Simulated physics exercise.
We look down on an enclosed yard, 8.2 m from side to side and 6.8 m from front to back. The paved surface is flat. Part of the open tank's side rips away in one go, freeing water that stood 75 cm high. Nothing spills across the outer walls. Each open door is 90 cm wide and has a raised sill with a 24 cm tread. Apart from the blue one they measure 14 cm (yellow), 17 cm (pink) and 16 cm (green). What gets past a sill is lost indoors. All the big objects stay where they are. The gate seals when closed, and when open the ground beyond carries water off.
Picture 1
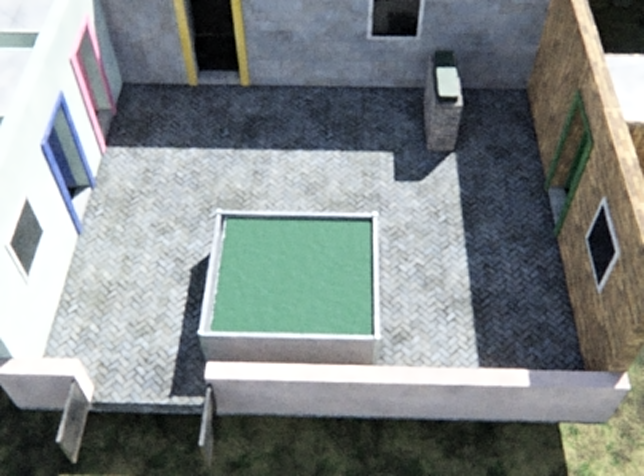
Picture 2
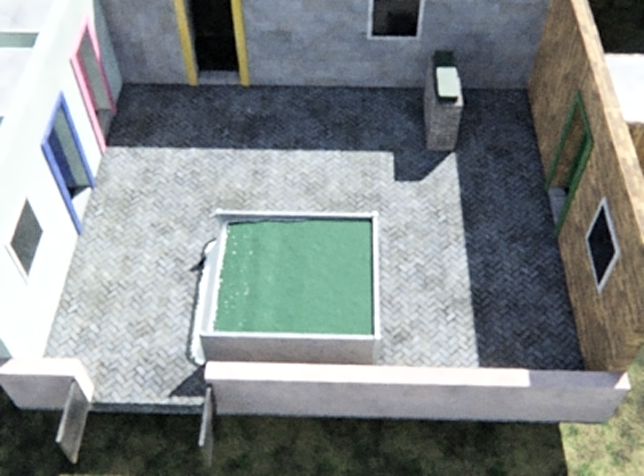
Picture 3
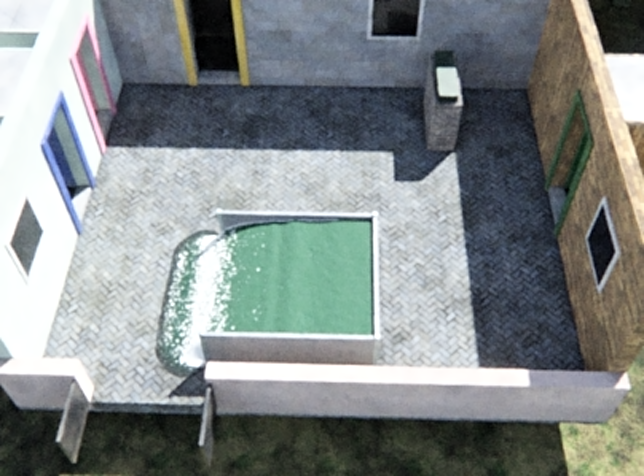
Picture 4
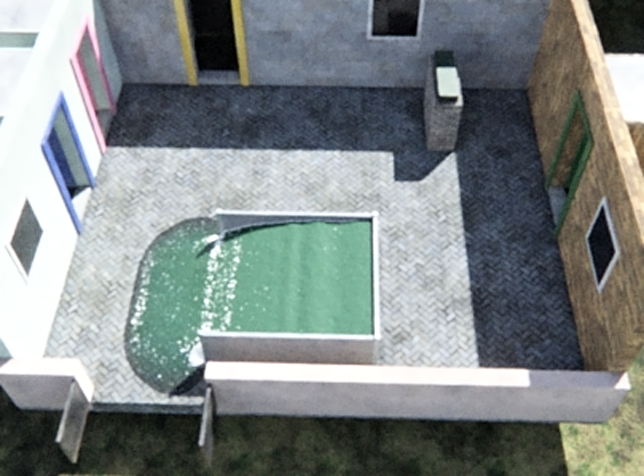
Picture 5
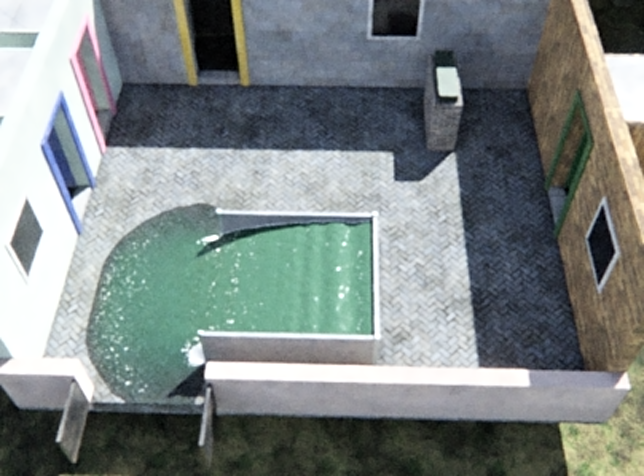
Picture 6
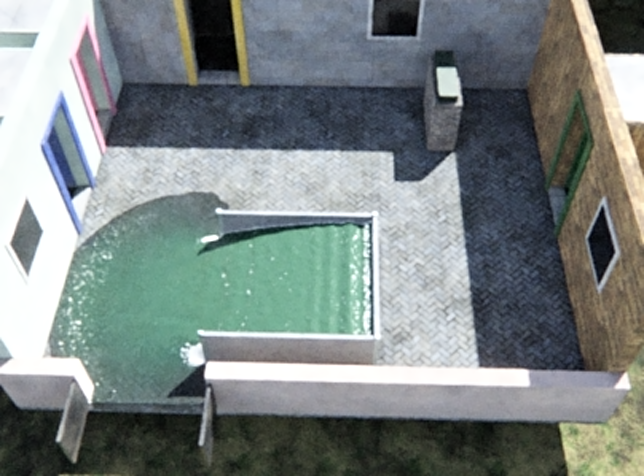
At first, an open tank of green water stands whole and still in a paved, walled yard with coloured door surrounds. Then its left side gives way and water pours out through the gap, spreading in a widening, rounded sheet across the paving toward the left wall, while ripples cross the tank.
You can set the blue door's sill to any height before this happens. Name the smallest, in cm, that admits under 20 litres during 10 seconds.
About 22 cm.
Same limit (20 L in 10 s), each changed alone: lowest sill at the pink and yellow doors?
About 10.0 cm at pink and 15 cm at yellow.
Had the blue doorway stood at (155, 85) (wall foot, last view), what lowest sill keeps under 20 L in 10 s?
About 26 cm.
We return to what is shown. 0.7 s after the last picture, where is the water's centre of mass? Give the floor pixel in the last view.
Near (220, 299).
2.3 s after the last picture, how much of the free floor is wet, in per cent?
Some 30 per cent of it.
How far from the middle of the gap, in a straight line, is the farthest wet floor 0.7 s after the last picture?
Some 3.8 m out.
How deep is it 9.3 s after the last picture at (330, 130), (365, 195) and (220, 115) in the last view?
About 5, 5 and 7 cm.
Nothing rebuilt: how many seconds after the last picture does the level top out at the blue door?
Around 1.4 s.
Then, 0.7 s after the last picture water covers 20 % of the floor, deepest (52 cm) near (35, 385); 21 cm at the blue door, 9 litres in over its 8 cm sill.
Then, 2.3 s after the last picture water covers 30 % of the floor, deepest (40 cm) near (38, 374); 20 cm at the blue door, 116 litres in over its 8 cm sill.
Then, 9.3 s after the last picture water covers 90 % of the floor, deepest (12 cm) near (417, 110); 7 cm at the blue door, 175 litres in over its 8 cm sill.
At the blue door as built, the water peaked near 23 cm, 1.3 s after the last picture.
Run again over the same 10 s with other heights there, 35 litres in over 19.5 cm, 6 litres over 26 cm. The limit of 20 litres is kept from about 22 cm up.
